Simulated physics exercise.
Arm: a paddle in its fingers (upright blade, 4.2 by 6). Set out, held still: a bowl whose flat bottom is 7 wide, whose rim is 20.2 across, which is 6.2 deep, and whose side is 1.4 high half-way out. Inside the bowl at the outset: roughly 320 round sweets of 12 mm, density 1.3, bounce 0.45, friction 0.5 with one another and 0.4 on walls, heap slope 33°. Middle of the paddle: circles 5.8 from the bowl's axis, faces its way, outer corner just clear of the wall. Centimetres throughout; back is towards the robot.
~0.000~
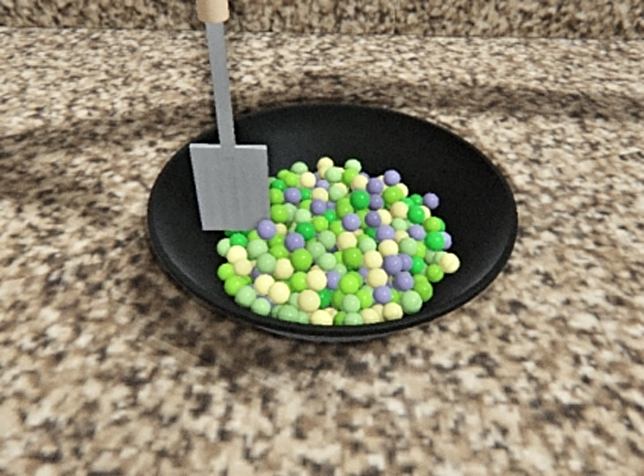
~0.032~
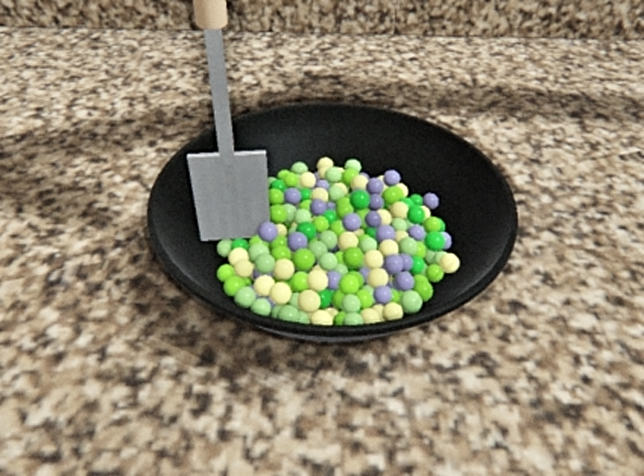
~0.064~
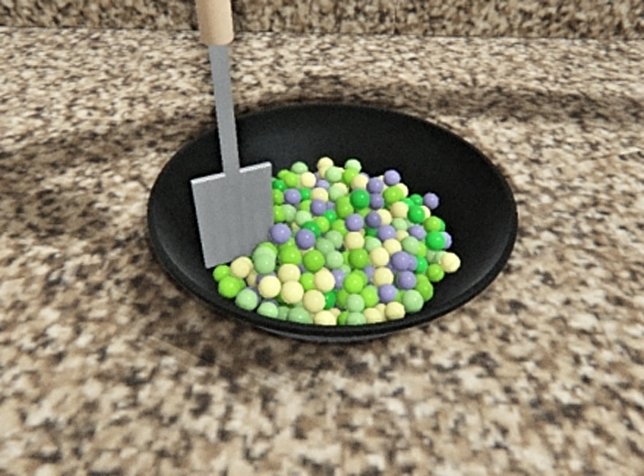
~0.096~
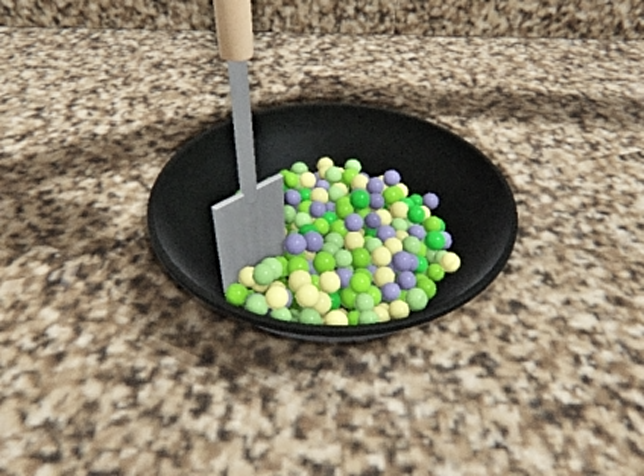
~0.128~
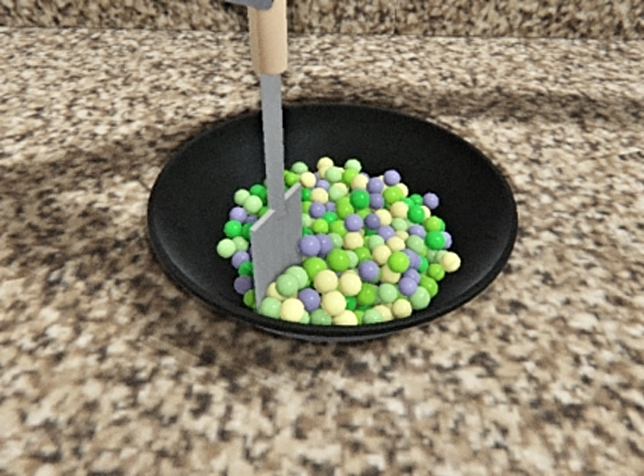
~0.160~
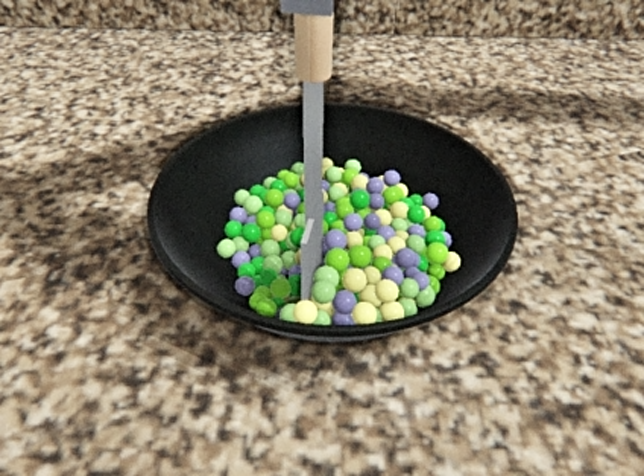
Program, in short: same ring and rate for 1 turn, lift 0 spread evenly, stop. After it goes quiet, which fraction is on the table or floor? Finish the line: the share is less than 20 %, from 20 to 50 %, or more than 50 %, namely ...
The share is less than 20 %.
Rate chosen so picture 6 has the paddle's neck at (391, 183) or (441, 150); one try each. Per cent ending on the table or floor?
Roughly 20 per cent on the first try and 35 per cent on the second.
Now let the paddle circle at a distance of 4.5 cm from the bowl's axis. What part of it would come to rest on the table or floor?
It would come to about 5 per cent.
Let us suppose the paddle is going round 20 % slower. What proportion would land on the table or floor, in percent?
I'd say close to 5 %.
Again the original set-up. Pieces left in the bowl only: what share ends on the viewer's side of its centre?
60 %.
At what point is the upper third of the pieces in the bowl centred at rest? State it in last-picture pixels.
I'd put it at about (276, 257).
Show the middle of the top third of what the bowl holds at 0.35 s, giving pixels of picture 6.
At about (395, 196).
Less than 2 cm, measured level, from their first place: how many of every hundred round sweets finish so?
Roughly 40 percent.
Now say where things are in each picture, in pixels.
In the first frame, paddle neck at (225, 122), 0° round; upper third of the load around (338, 224), from x 225 to 450, top at y 165; 325 in the bowl.
In the second frame, paddle neck at (224, 129), 7° round; upper third of the load around (338, 226), from x 225 to 450, top at y 165.
In the third frame, paddle neck at (229, 147), 25° round; upper third of the load around (338, 228), from x 225 to 450, top at y 165.
In the fourth frame, paddle neck at (246, 165), 44° round; upper third of the load around (339, 235), from x 225 to 450, top at y 165.
In the fifth frame, paddle neck at (276, 180), 62° round; upper third of the load around (346, 238), from x 225 to 450, top at y 165.
In the sixth frame, paddle neck at (313, 188), 81° round; upper third of the load around (358, 241), from x 225 to 450, top at y 165; 325 in the bowl.
After 0.35 s, 188° round, highest piece 9 above the table; 317 in the bowl, 1 on the table or floor, 7 in flight or on the tool.
After 0.53 s, 295° round, highest piece 8 above the table; 302 in the bowl, 16 on the table or floor, 7 in flight or on the tool.
After 0.82 s, 0° round, highest piece 6 above the table; 288 in the bowl, 36 on the table or floor, 1 in flight or on the tool.
After 1.52 s, 0° round, highest piece 6 above the table; 288 in the bowl, 37 on the table or floor.
At rest, 288 in the bowl, 37 on the table or floor. That is 11 % on the table or floor.
